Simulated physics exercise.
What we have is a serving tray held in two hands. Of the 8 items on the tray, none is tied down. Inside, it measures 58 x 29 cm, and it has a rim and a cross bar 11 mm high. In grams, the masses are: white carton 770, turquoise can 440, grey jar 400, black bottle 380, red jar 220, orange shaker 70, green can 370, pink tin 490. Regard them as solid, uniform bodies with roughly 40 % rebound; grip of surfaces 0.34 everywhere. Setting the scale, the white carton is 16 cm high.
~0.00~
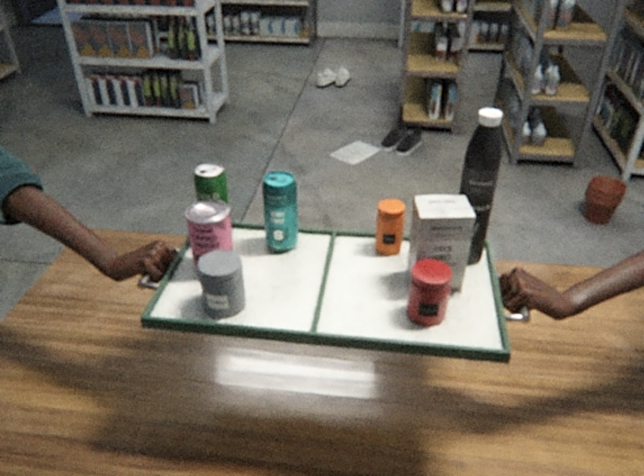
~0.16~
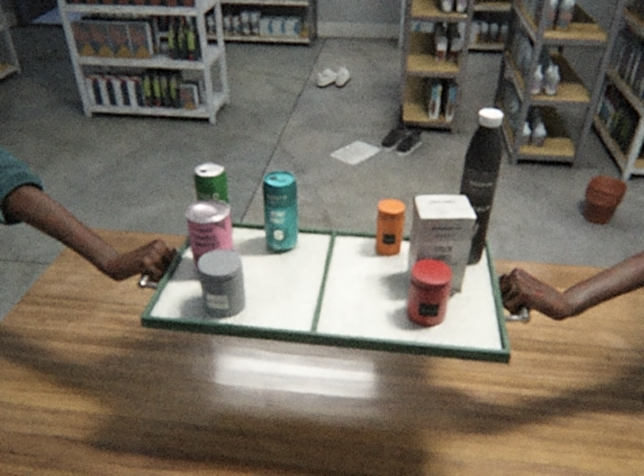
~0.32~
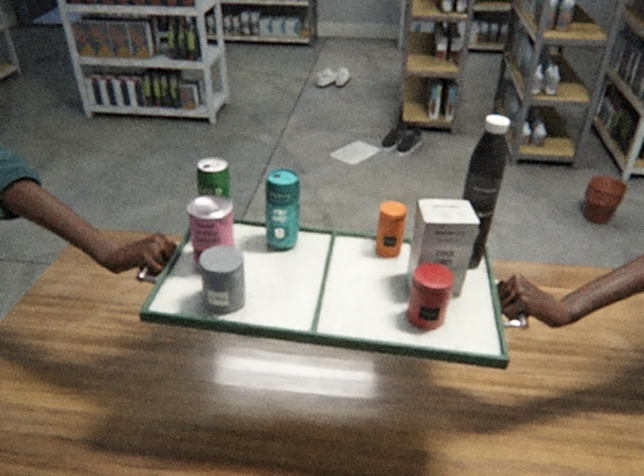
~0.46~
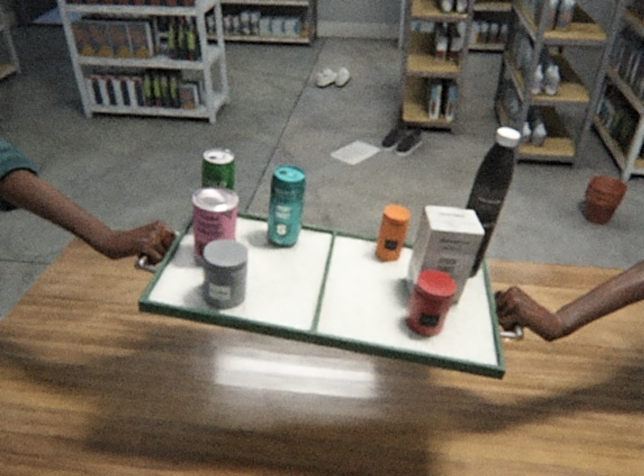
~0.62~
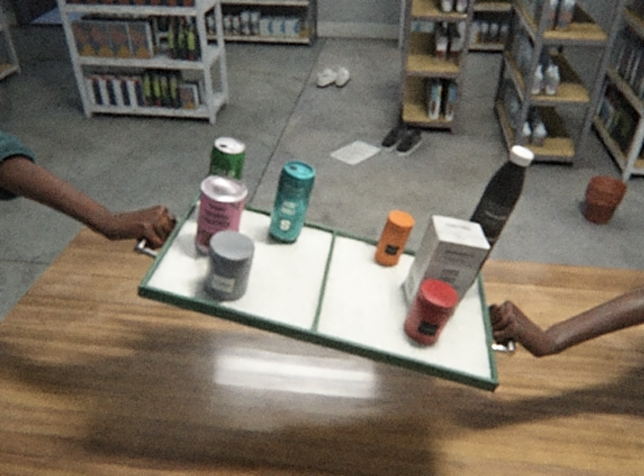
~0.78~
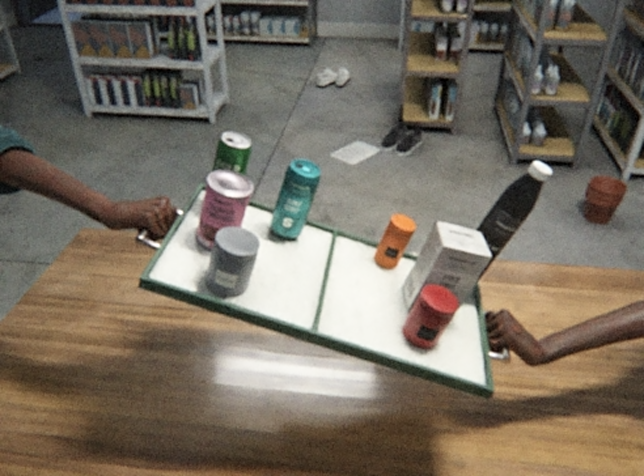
A serving tray, held by a hand at each end above a wooden table, starts level, then steadily tilts right edge down, its items leaning with it while the camera stays still. On its left are green, pink, turquoise and grey containers; on its right, an orange shaker, white carton, red jar and black bottle. Behind, seen from slightly above, stocked shelves and shoes stand on a grey floor.
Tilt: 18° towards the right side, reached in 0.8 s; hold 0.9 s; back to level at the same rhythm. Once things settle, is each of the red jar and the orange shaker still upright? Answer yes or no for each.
Red jar: Yes, orange shaker: Yes.
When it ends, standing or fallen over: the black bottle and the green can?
Well, the black bottle tumbles down, and the green can holds steady.
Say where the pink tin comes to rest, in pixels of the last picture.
Around (215, 240).
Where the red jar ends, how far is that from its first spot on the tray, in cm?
Start to finish, roughly 0 cm.
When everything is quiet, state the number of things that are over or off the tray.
Total: 1.
After 1.08 s, tilt 18°, right edge down; black bottle now off the tray.
After 1.28 s, tilt 18°, right edge down.
After 1.98 s, tilt 16°, right edge down.
After 2.38 s, tilt 3°, right edge down.
At rest (3.1 s), off the tray and tipped over, black bottle; the other 7 in place, give or take 5 cm. Seen from the same camera at the end, red jar near (432, 293), orange shaker near (392, 228).
